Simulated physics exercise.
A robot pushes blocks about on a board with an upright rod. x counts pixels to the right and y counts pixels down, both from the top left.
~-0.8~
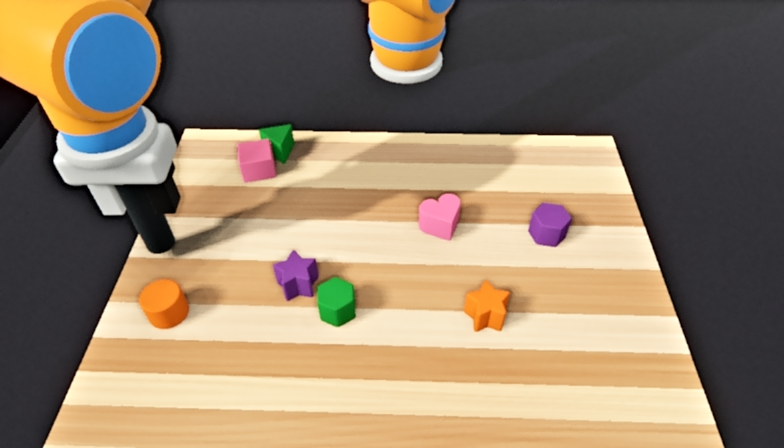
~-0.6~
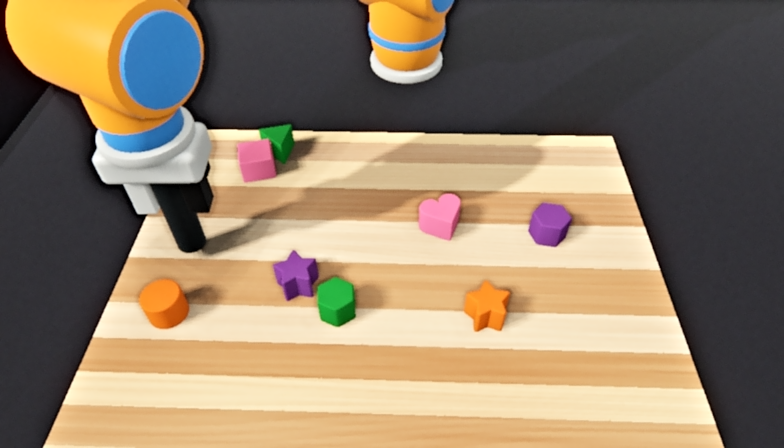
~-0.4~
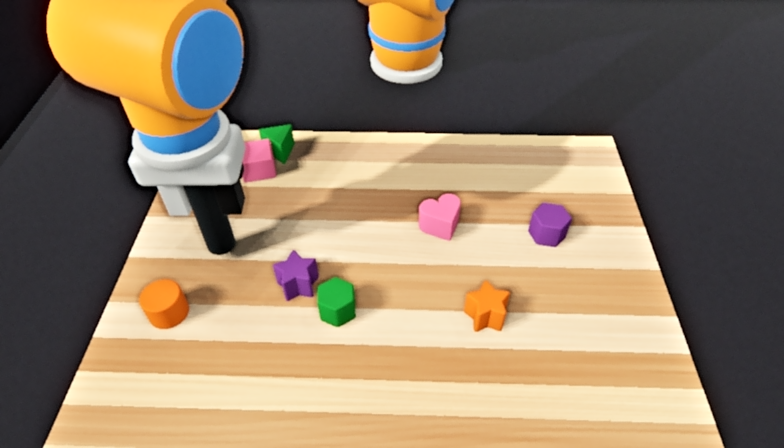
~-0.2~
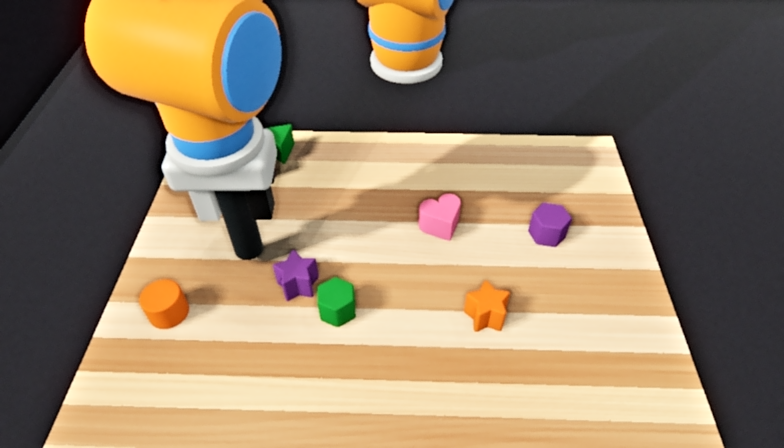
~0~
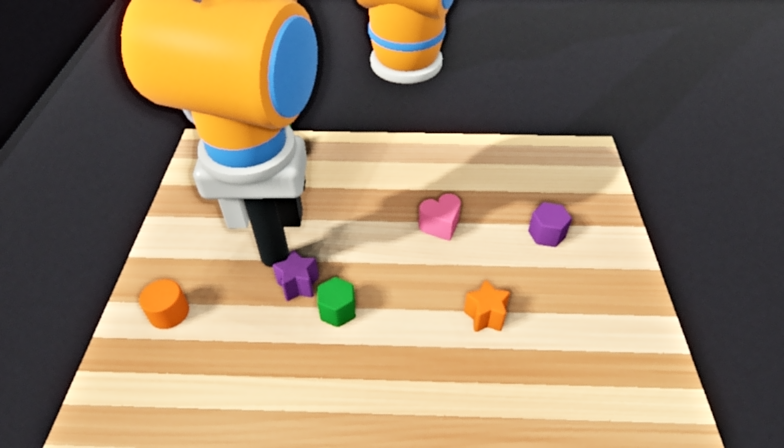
On a striped wooden board scattered with small colored blocks, an orange and white robot arm moves its black upright rod steadily rightward from the left edge to beside the purple star, while the blocks stay still.
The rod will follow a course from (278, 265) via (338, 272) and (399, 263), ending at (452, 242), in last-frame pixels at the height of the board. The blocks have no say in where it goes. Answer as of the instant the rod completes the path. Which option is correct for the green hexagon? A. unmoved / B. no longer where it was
The answer is B.
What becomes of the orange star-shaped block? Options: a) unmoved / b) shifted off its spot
That would be a.
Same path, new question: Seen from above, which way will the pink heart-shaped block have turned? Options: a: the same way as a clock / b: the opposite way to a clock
I'll go with b - the opposite way to a clock.
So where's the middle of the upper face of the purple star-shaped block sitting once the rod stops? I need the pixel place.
The middle of its top is at (319, 276).
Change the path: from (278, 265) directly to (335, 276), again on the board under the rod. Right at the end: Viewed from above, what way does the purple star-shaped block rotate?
It swings round clockwise.
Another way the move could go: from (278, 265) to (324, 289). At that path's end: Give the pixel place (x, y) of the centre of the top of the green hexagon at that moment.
I'd expect the centre of its top face to be at (356, 312).
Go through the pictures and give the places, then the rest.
The first picture shows tip of the rod at (161, 244), middles of tops, purple star-shaped block at (295, 266), green hexagon at (335, 292), pink heart-shaped block at (442, 207), orange star-shaped block at (489, 298).
The second picture shows rod at (192, 243), nothing pushed.
The third picture shows rod at (222, 245), nothing pushed.
The fourth picture shows rod at (249, 250), nothing pushed.
The fifth picture shows rod at (275, 257), purple star-shaped block at (295, 266), green hexagon at (335, 292), pink heart-shaped block at (442, 207), orange star-shaped block at (489, 298).
The first path, step by step. One third of the way, rod at (338, 263); purple star-shaped block at (319, 276), turned 65° clockwise; green hexagon at (340, 303).
Two thirds of the way, rod at (400, 254); purple star-shaped block at (319, 276), turned 65° clockwise; green hexagon at (340, 303).
At the end, rod at (453, 233); purple star-shaped block at (319, 276), turned 65° clockwise; green hexagon at (340, 303); pink heart-shaped block at (448, 201), turned 30° anticlockwise; orange star-shaped block unmoved.
